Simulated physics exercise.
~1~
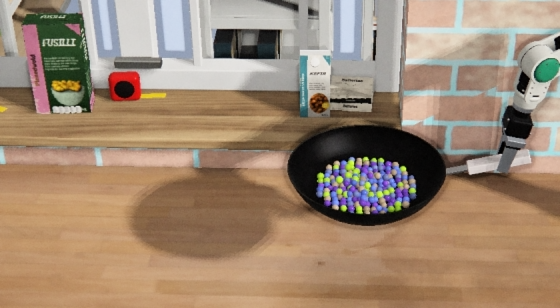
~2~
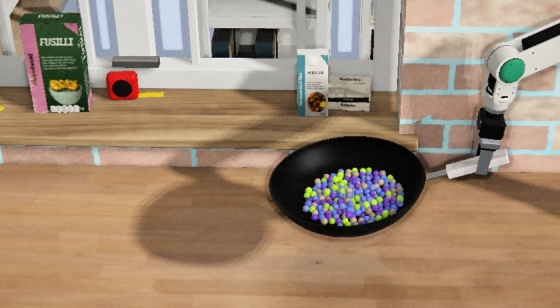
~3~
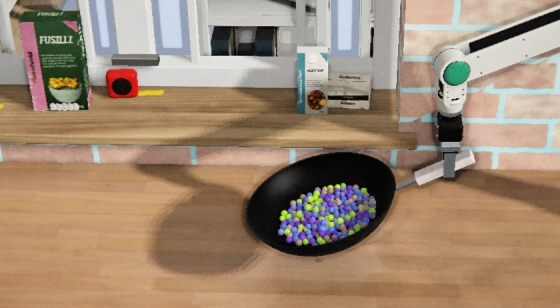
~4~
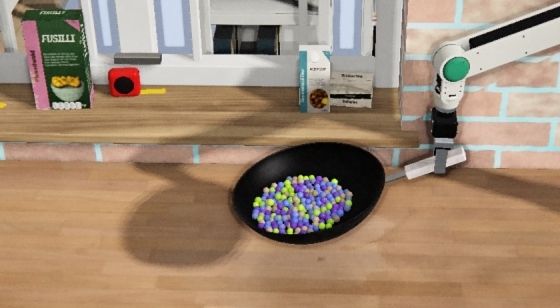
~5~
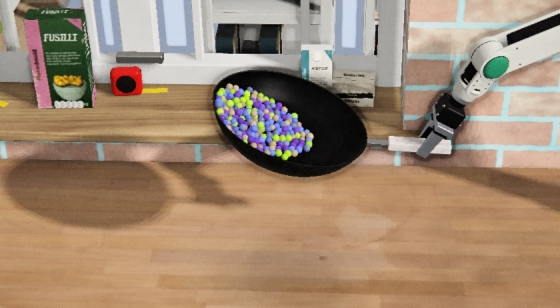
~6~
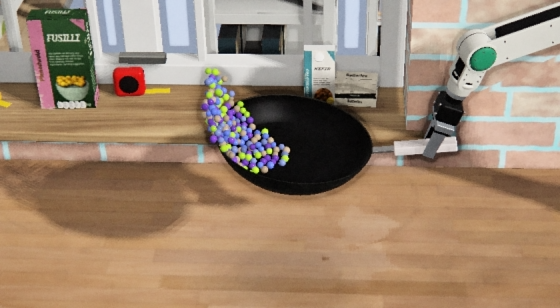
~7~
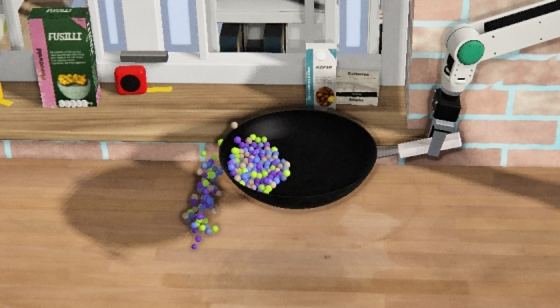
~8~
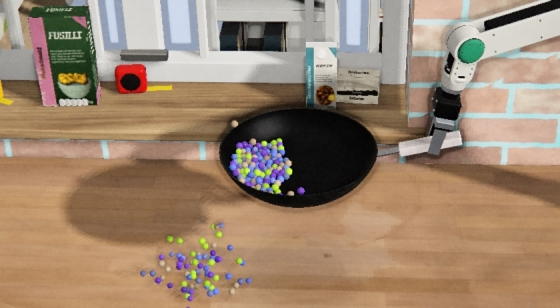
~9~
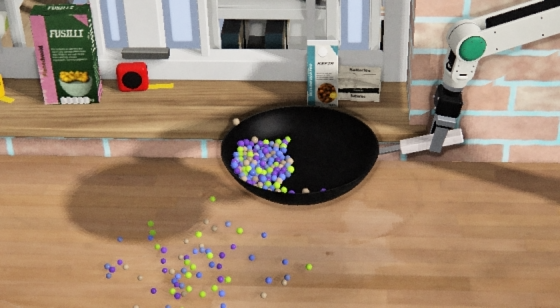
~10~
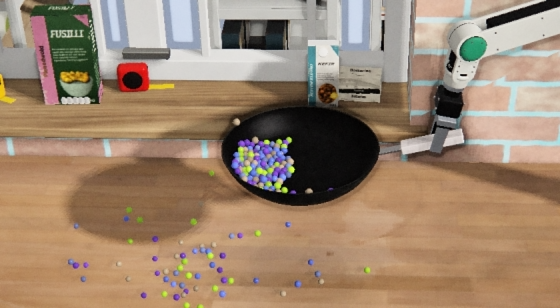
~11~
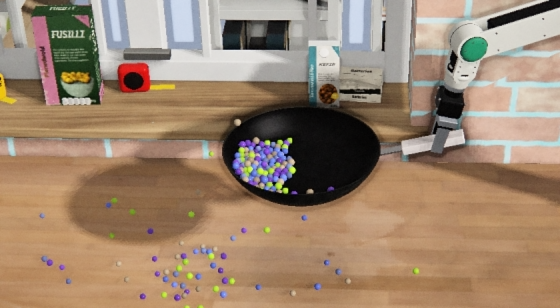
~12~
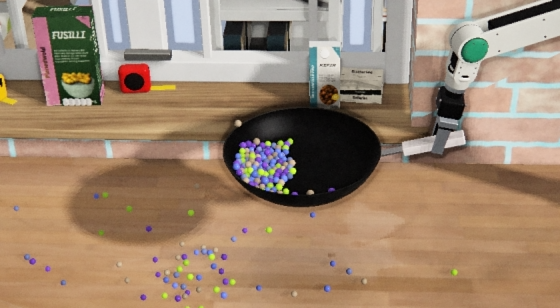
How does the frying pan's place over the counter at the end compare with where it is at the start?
At the end the frying pan is further to the left and slightly higher in view than at the start.
